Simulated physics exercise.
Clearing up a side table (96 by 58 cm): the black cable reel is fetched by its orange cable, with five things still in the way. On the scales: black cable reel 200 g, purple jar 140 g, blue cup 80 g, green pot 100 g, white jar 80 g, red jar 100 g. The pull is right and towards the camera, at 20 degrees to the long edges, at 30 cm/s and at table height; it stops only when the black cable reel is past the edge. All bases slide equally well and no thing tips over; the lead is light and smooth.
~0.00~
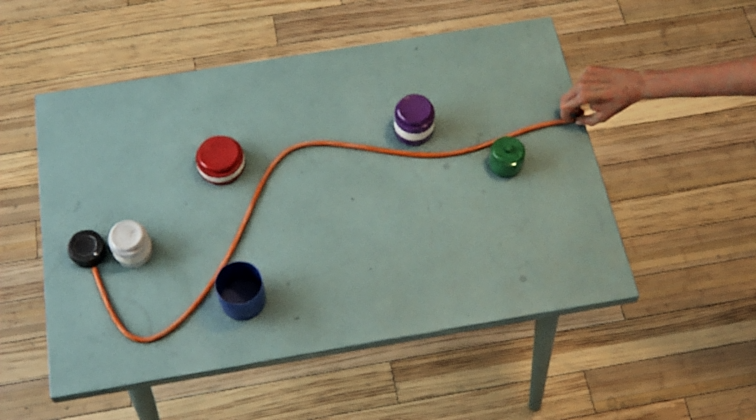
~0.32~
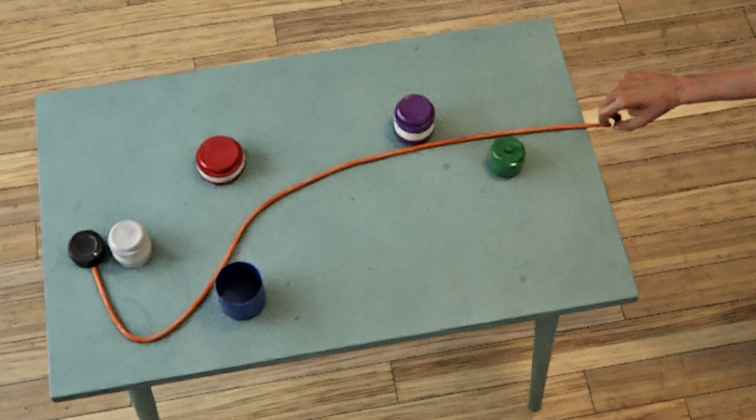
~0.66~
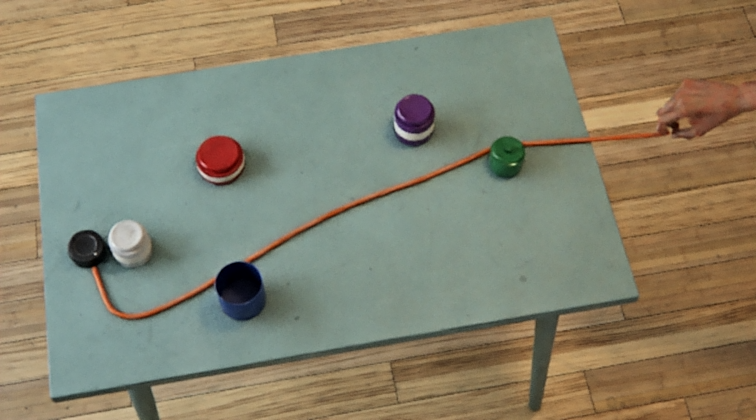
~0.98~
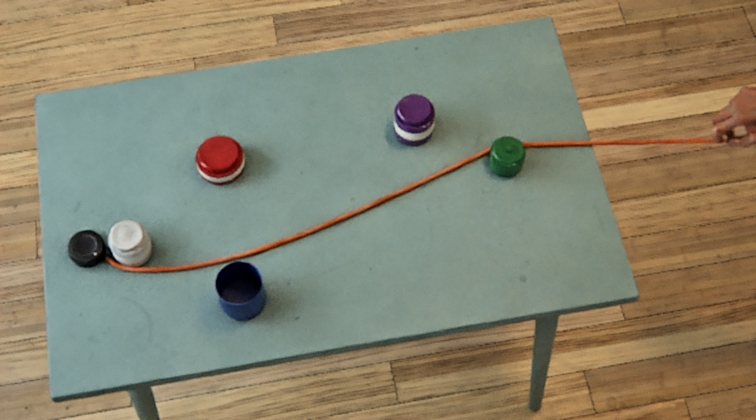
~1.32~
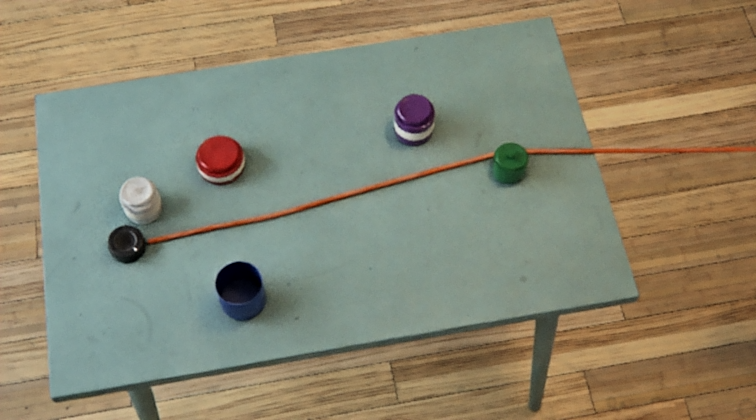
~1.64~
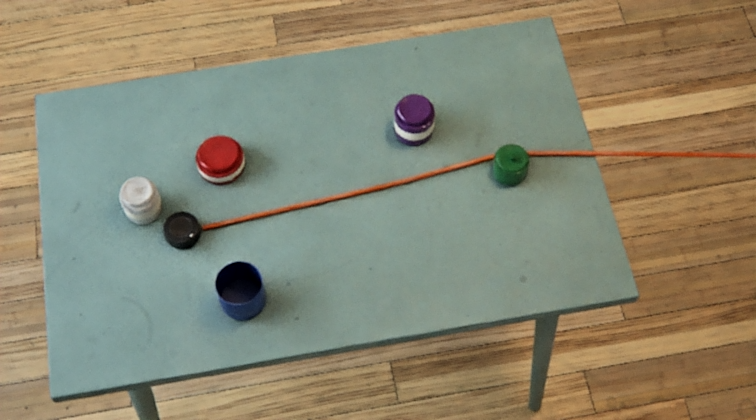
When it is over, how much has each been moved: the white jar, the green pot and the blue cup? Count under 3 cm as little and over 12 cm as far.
Result: White jar shifts a middling way, green pot moves a moderate way, blue cup stays about where it is.
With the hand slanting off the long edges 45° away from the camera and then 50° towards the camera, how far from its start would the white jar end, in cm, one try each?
In turn about 9 cm, 6 cm.
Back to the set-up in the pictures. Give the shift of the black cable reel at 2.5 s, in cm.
About 40 cm.
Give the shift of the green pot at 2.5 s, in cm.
About 2 cm.
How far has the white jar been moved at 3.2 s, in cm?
Some 8 cm.
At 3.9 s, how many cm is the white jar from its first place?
Some 8 cm.
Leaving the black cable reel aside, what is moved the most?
It is the white jar.
At 2.5 s, the black cable reel has slid 41 cm. Moved, white jar 8 cm, green pot 2 cm.
At 3.2 s, the black cable reel has slid 62 cm. Moved, white jar 8 cm, green pot 2 cm.
At 3.9 s, the black cable reel has slid 83 cm. Moved, white jar 8 cm, green pot 5 cm.
At 4.4 s, the black cable reel is off the top. Moved, white jar 8 cm at (137, 190), green pot 5 cm at (530, 166), blue cup 0 cm at (239, 283).
